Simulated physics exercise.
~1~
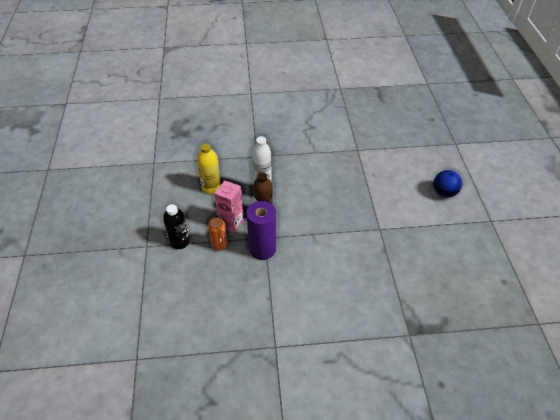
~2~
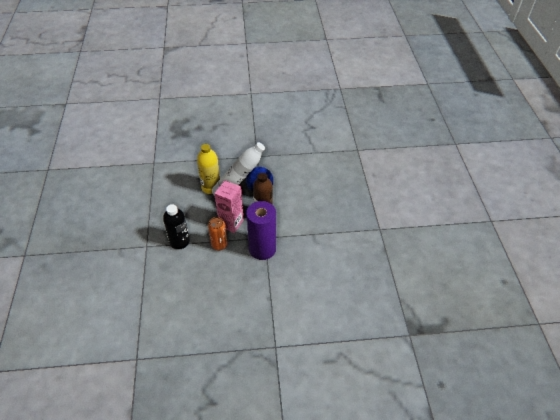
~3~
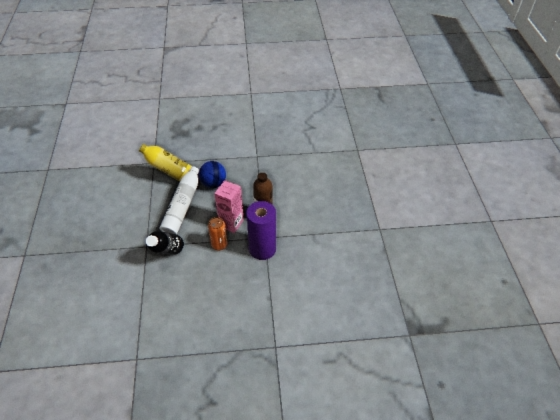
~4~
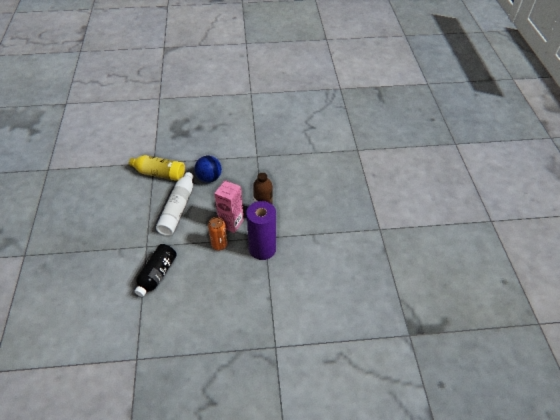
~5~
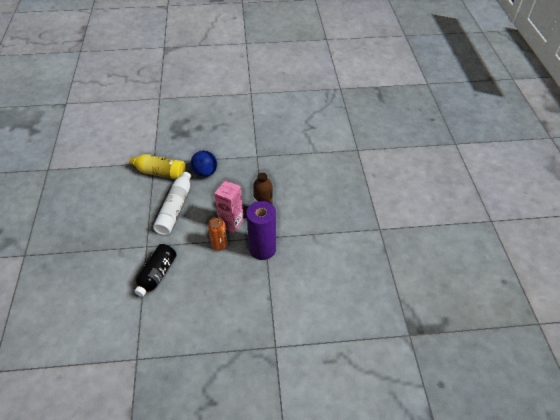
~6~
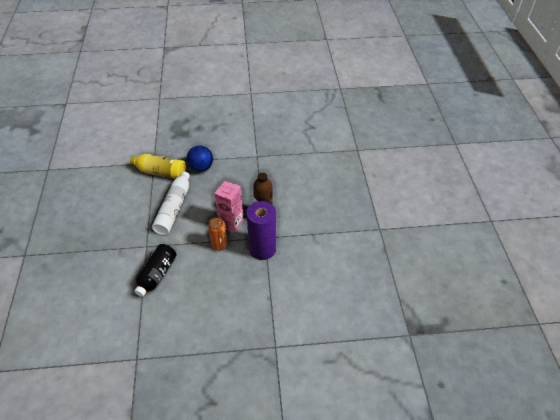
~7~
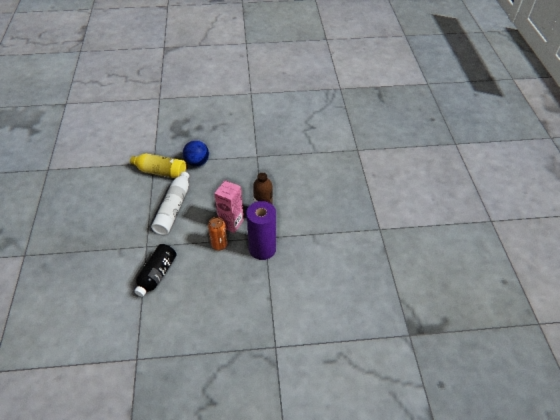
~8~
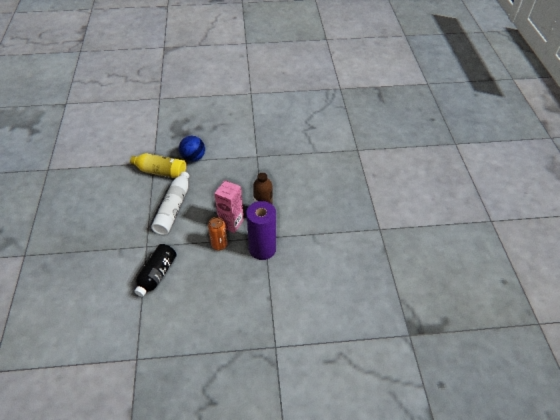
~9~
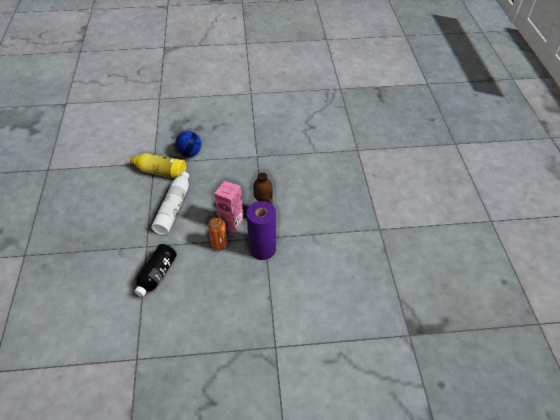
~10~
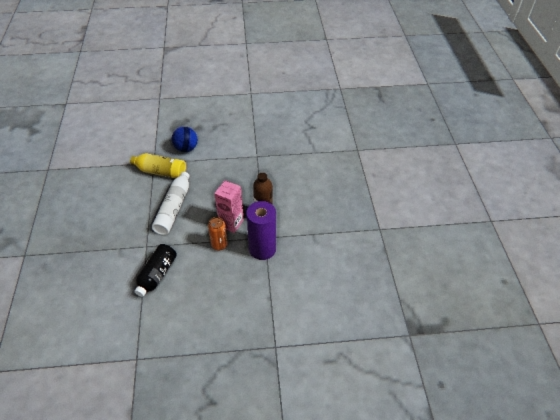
Blue ball rolling left into a cluster of items on a tiled floor, toppling white, yellow and black bottles, then drifting away.
